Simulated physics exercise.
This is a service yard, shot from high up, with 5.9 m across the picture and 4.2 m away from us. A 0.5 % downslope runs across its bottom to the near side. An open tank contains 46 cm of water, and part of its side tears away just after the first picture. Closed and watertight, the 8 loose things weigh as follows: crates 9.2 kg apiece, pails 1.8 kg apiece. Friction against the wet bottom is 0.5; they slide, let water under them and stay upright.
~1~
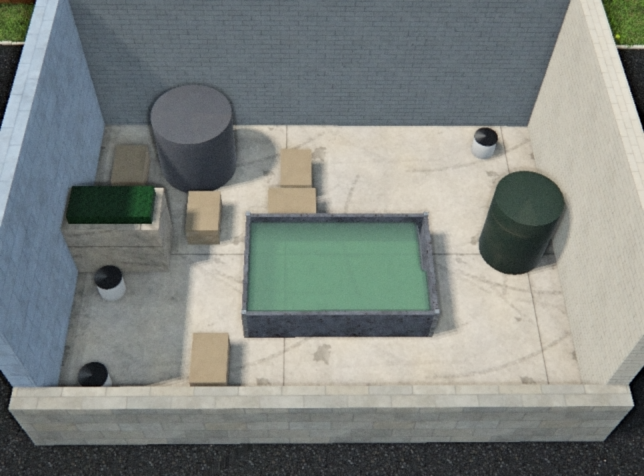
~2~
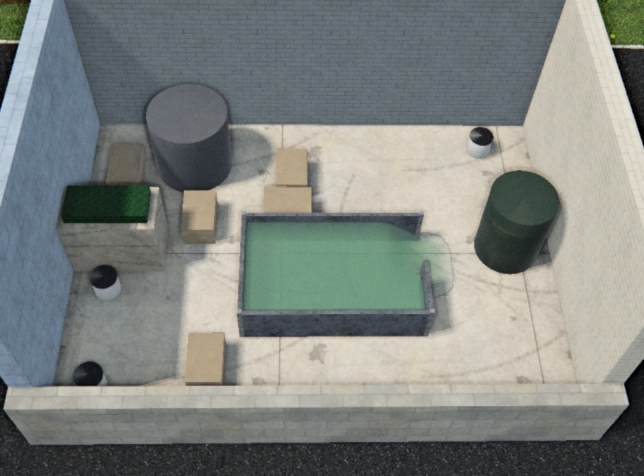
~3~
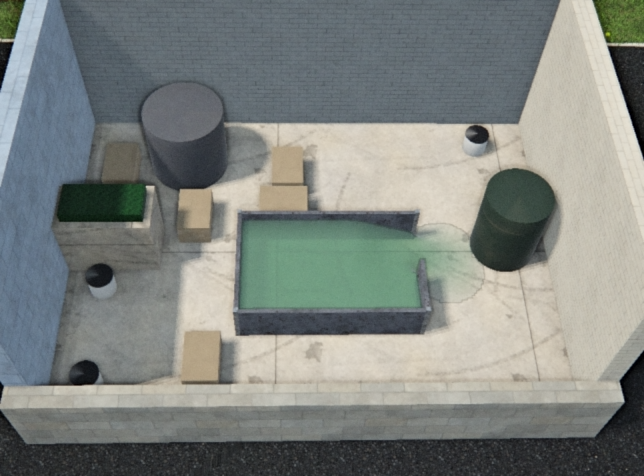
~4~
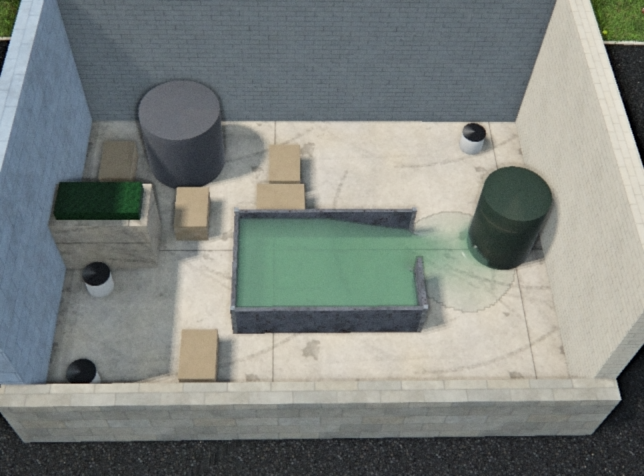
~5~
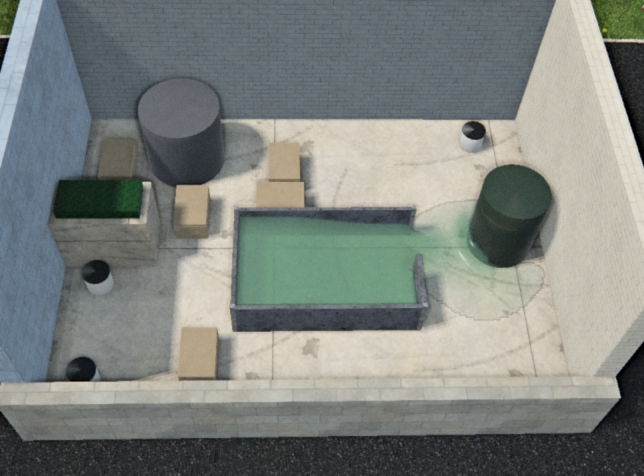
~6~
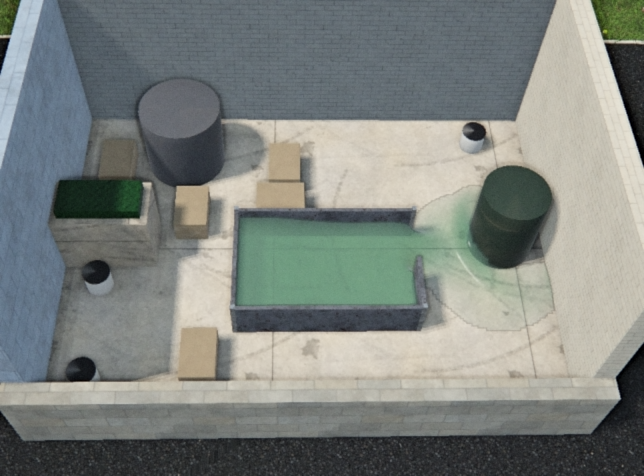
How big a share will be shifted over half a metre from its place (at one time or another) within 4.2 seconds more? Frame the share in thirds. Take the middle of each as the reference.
That comes to not even a third.
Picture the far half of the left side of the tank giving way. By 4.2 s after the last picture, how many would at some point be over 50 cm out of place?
In that case the number is 4.
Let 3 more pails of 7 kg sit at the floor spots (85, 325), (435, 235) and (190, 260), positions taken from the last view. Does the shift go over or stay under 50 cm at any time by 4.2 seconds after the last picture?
Order as given: Stays inside it, goes farther, stays inside it.
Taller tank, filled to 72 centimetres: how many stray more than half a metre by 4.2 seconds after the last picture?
Count: 3.
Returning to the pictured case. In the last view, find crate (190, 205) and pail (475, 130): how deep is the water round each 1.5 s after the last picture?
Close to 0 and 13 centimetres.
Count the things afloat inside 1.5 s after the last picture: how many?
At that moment 1.
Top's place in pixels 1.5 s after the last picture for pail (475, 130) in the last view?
Roughly (491, 111) in the same view.
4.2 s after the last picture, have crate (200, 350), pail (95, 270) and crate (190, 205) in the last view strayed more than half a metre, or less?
Taking them in turn, the answers are greater, smaller and smaller.
Then, 0.4 s after the last picture 0 of 8 are over 50 cm from their spots; 0 afloat.
Then, 1.5 s after the last picture 0 of 8 are over 50 cm from their spots; 1 afloat.
Then, 2.8 s after the last picture 0 of 8 are over 50 cm from their spots; 1 afloat.
Then, 4.2 s after the last picture 2 of 8 are over 50 cm from their spots, and 2 have been at some point; 1 afloat.
